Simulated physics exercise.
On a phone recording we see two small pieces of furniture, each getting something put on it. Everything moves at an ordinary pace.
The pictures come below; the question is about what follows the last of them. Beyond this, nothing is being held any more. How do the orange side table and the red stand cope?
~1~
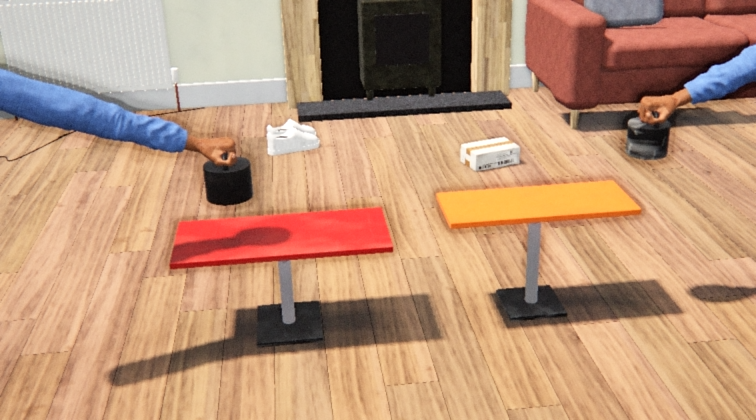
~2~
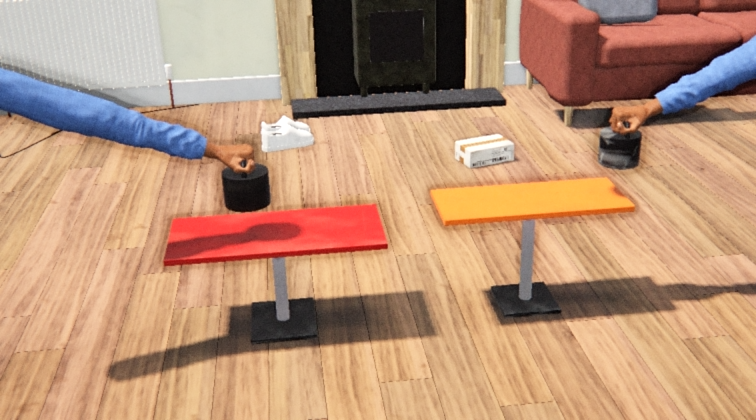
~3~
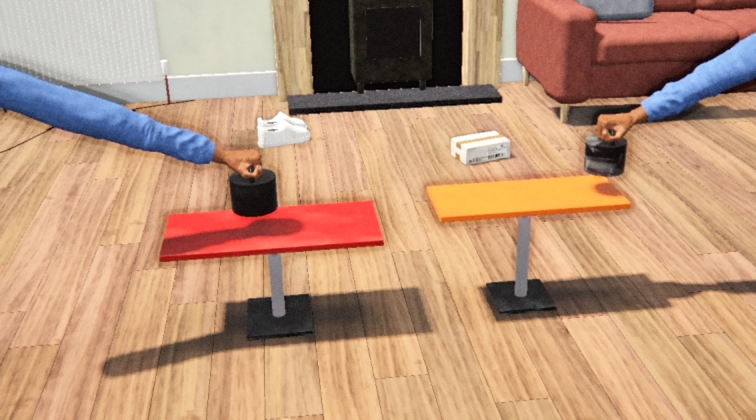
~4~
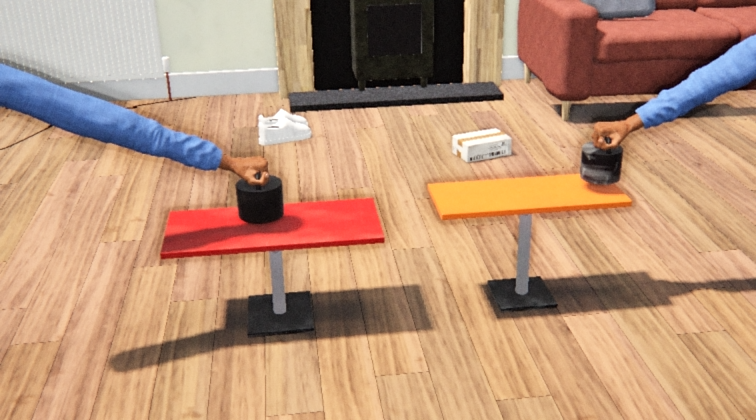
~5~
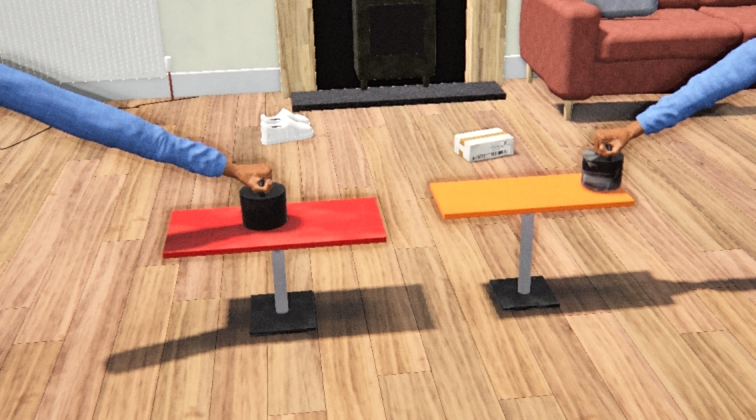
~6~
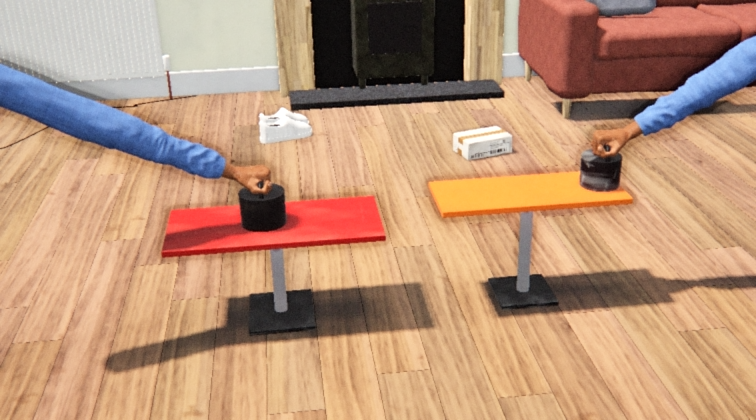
The orange side table ends up fallen. The red stand ends up upright.
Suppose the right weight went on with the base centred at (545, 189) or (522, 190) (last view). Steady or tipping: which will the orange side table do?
Upright; Upright.
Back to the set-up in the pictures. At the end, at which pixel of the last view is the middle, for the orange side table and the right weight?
Taking them in turn, it's (635, 214) followed by (739, 263).
Then, 0.48 s past the last view, orange side table leaning 25° off how it started near (577, 188); red stand at rest near (274, 225).
Then, 0.66 s past the last view, orange side table leaning 61° off how it started near (636, 215); red stand at rest near (274, 225).
Finally, the orange side table goes over, near (636, 214); the red stand keeps steady, near (274, 225).
